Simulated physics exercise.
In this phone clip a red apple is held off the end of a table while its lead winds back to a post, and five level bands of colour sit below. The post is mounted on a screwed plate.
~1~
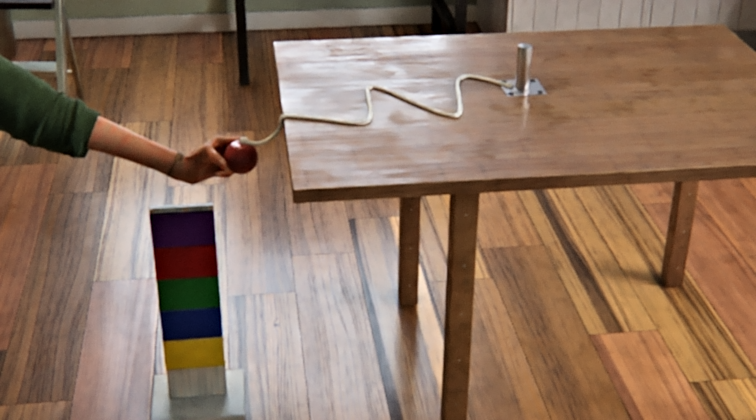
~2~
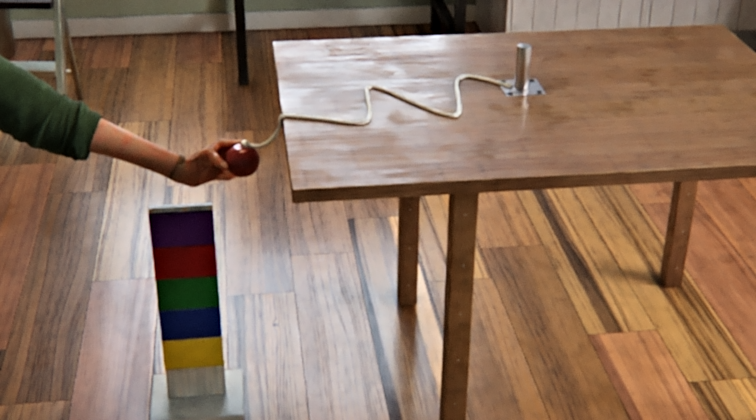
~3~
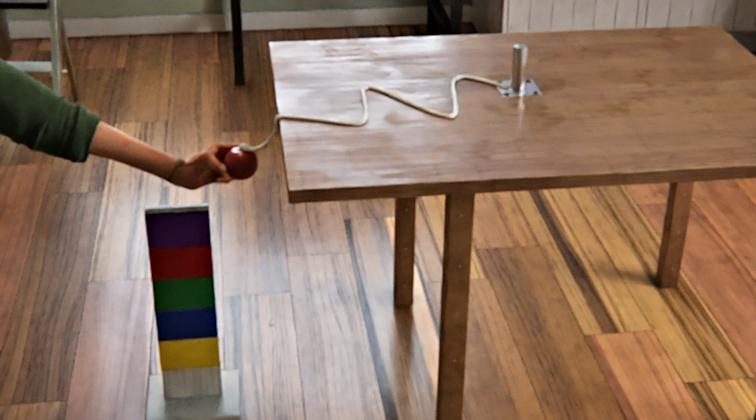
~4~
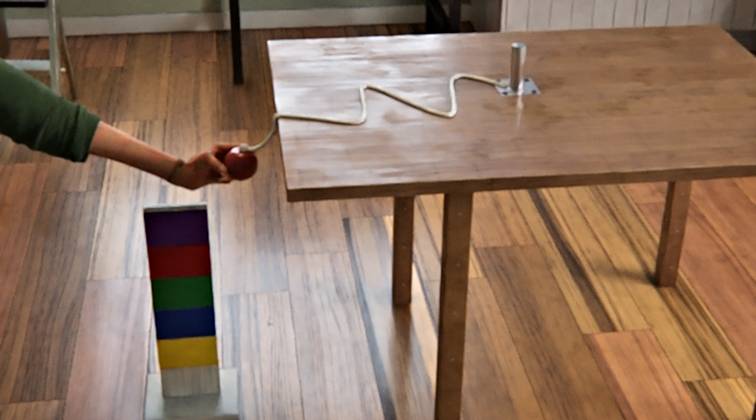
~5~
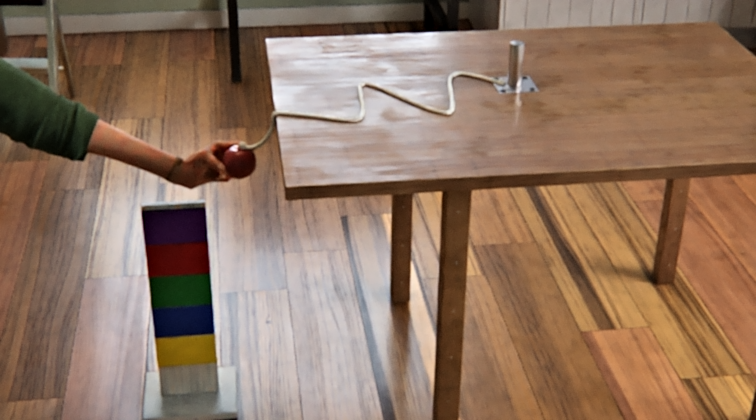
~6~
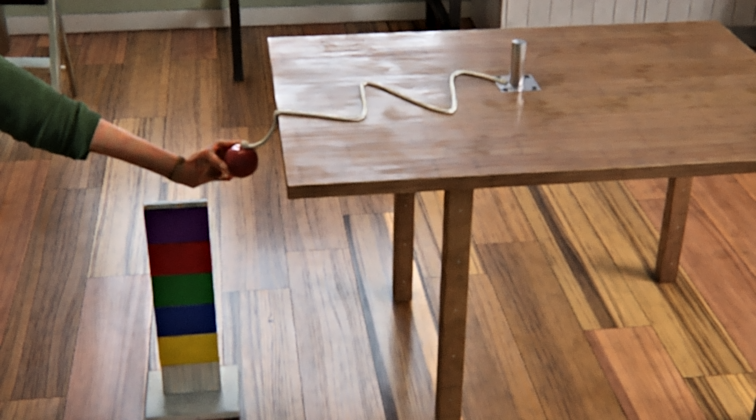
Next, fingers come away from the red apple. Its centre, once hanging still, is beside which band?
Beside the yellow band.
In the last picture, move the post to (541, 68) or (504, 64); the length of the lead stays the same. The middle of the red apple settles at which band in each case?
Blue; yellow.
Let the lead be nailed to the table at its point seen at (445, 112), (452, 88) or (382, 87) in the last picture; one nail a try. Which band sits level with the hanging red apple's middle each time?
Results, in sequence: Green / blue / red.
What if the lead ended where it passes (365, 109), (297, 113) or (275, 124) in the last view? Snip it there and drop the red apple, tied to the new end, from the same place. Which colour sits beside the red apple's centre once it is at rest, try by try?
One at a time, the answers are: Purple; green; blue.
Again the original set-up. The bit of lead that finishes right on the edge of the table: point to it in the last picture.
It's the bit near (388, 90).
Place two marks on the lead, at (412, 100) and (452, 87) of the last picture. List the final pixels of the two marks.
Point one to (311, 104), point two to (417, 93).
Soon after, apple near (262, 295); level with green.
After that, apple near (303, 337); level with yellow.
And then, apple near (276, 340); level with yellow.
In the end, apple near (289, 340); level with yellow. The lead holds its middle at yellow.
